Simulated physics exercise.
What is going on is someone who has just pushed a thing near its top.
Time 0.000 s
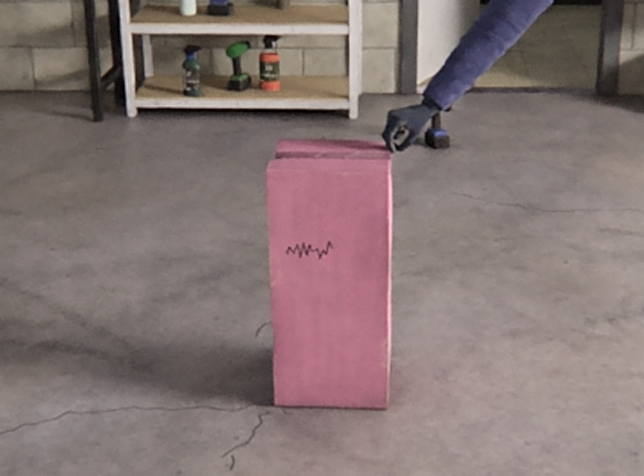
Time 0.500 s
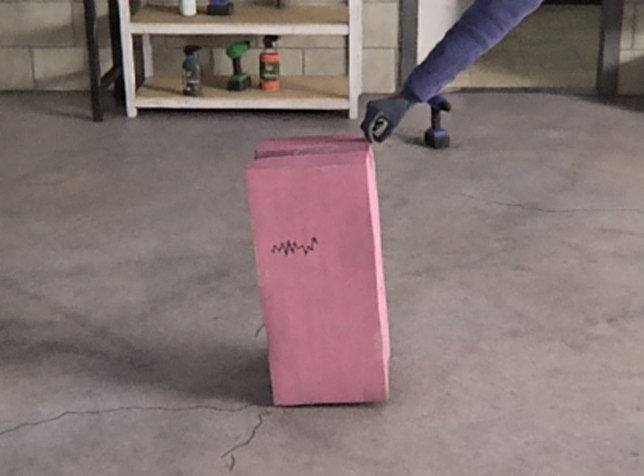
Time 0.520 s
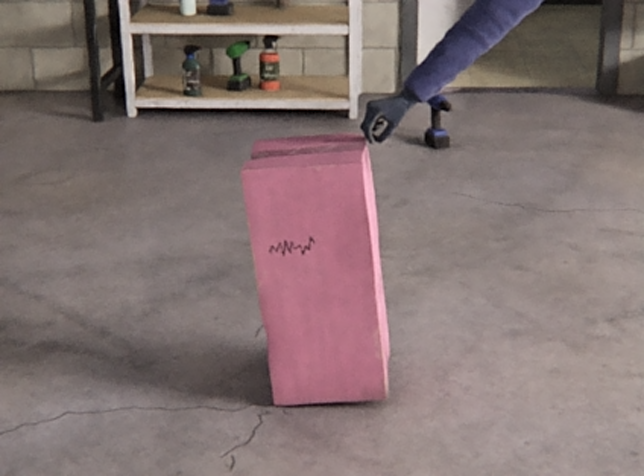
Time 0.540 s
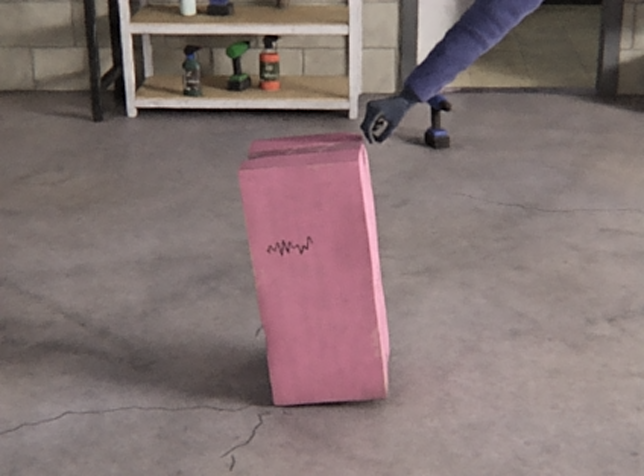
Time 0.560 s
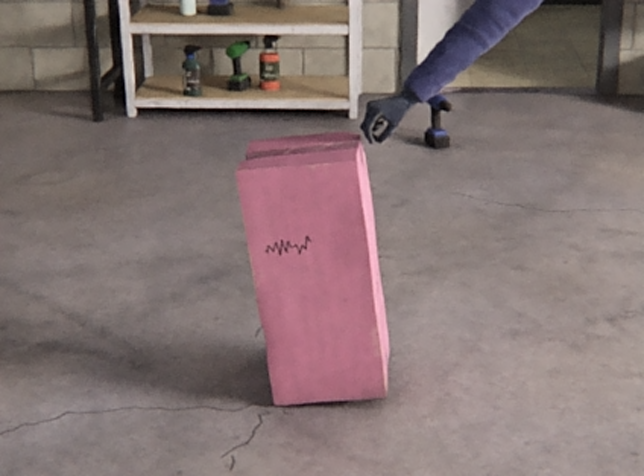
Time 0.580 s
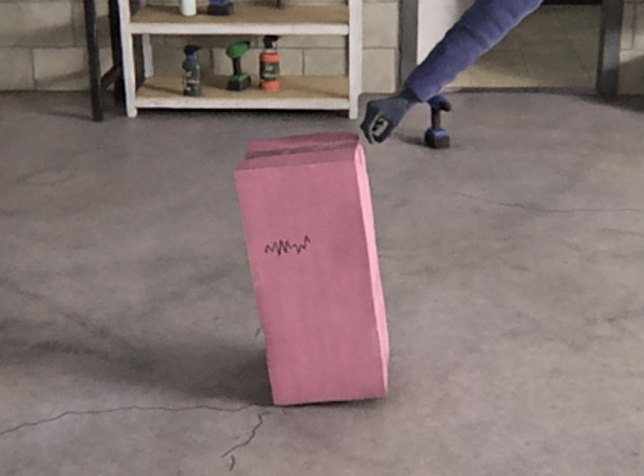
A gloved hand pushes the top of a tall pink box, tilting it slightly left.
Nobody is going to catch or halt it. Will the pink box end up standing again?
Yes.
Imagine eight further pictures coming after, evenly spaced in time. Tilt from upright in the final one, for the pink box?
Estimated tilt from vertical: Near 4°.
By 0.80 s, pink box upright near (334, 273).
When it is over (1.7 s), the pink box returns to its base, near (333, 273).
